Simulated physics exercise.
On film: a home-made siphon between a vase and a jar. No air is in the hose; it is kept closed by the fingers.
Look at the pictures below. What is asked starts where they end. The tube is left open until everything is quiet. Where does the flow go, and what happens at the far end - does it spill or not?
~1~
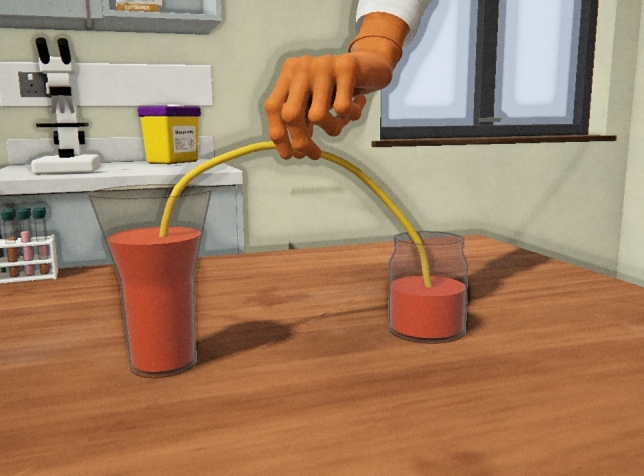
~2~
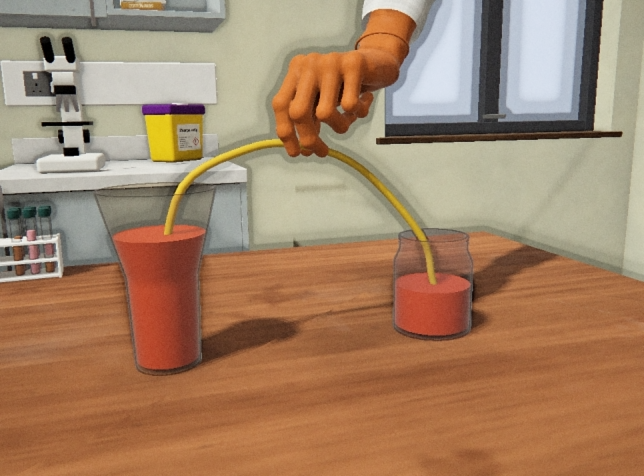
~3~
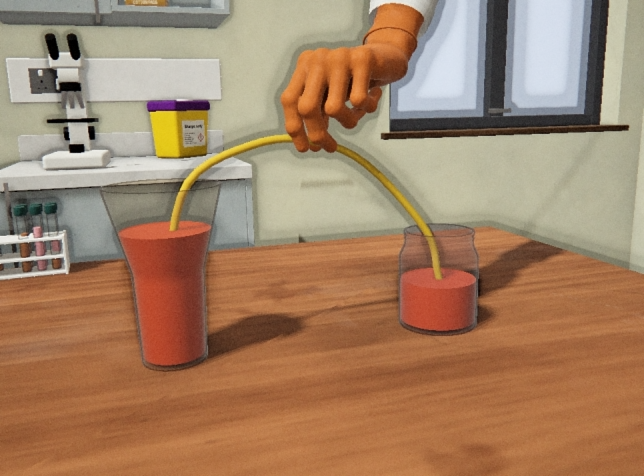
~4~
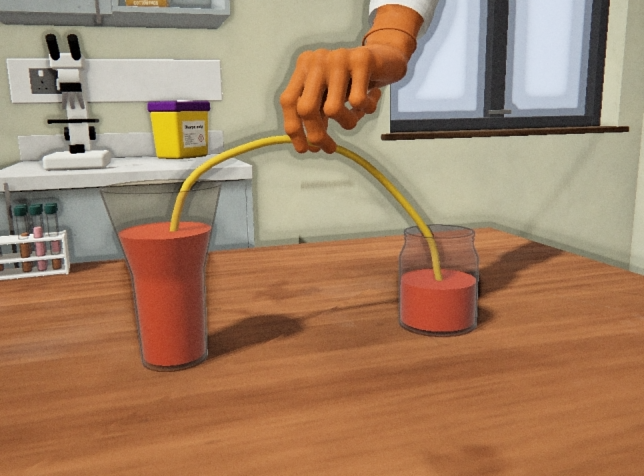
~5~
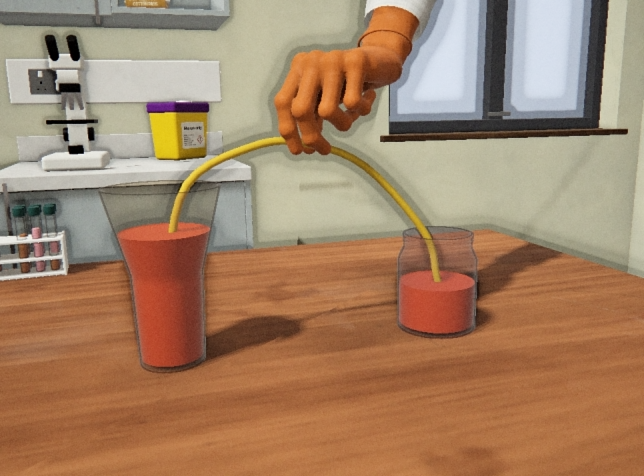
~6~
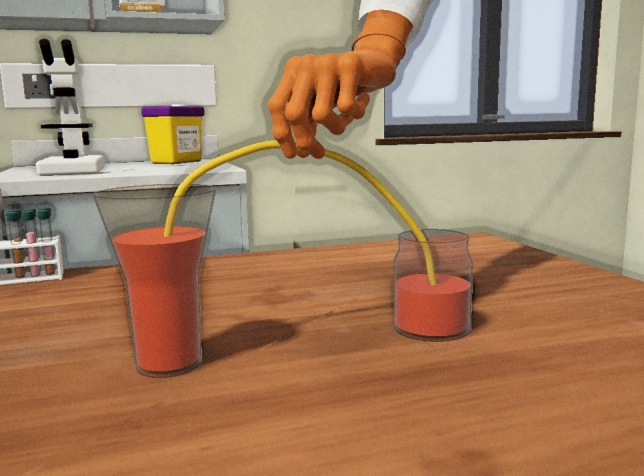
Here is how it goes: Flow: Into the right-hand one; taker: Does not spill.
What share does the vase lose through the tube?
I'd say some 45 out of a hundred.
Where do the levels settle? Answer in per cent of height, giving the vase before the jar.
About 50 %, then 80 %.
Soon after, the vase is about two thirds full; the jar is about half full.
Later, the vase is about half full; the jar is about three quarters full.
In the end, the vase is about half full; the jar is about three quarters full; the two surfaces are level.
